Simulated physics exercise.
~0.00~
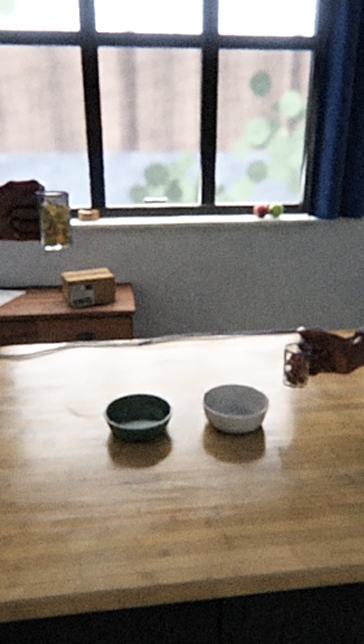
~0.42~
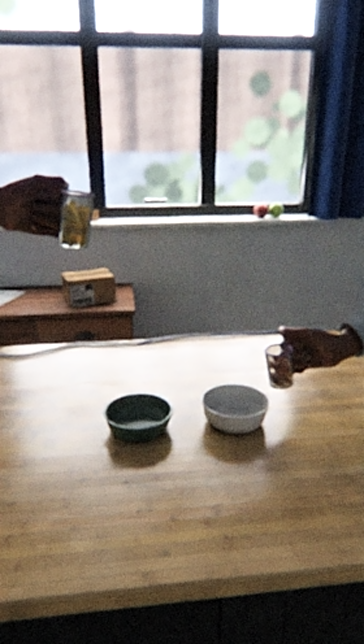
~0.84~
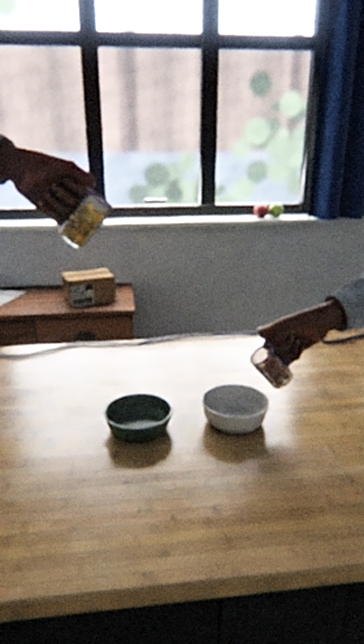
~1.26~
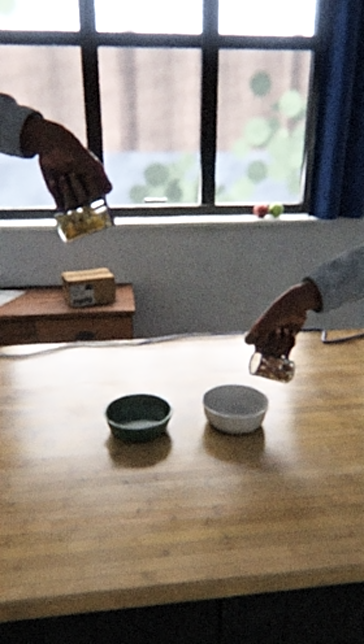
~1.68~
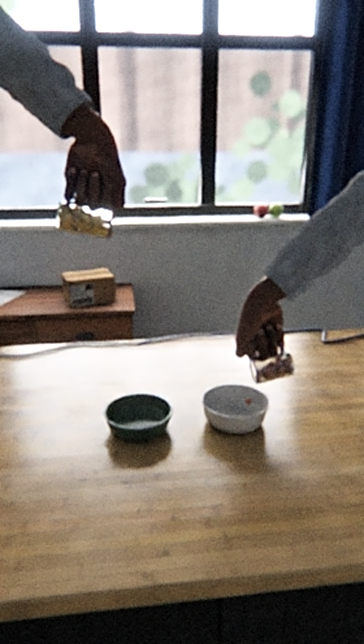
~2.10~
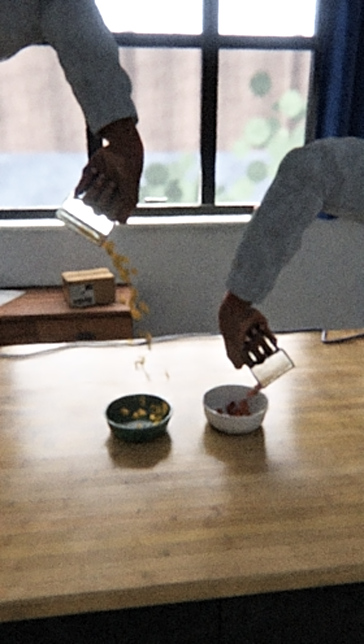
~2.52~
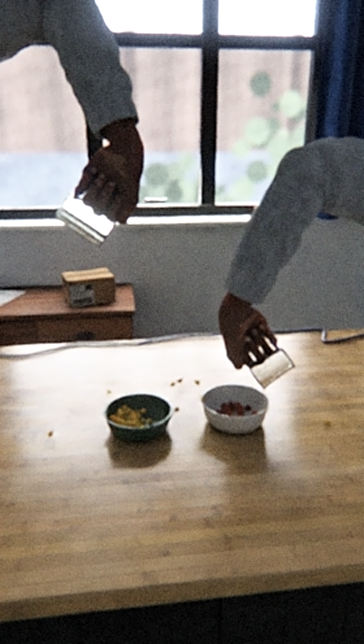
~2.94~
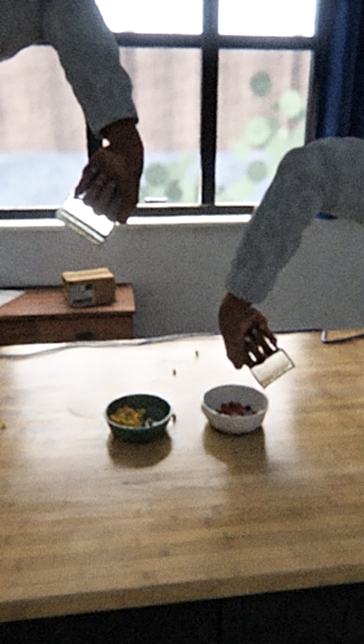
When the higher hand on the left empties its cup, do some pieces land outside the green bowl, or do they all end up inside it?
Some of the yellow pieces land outside the green bowl and scatter on the table, though most end up in it. The white bowl on the right keeps all of its red pieces.
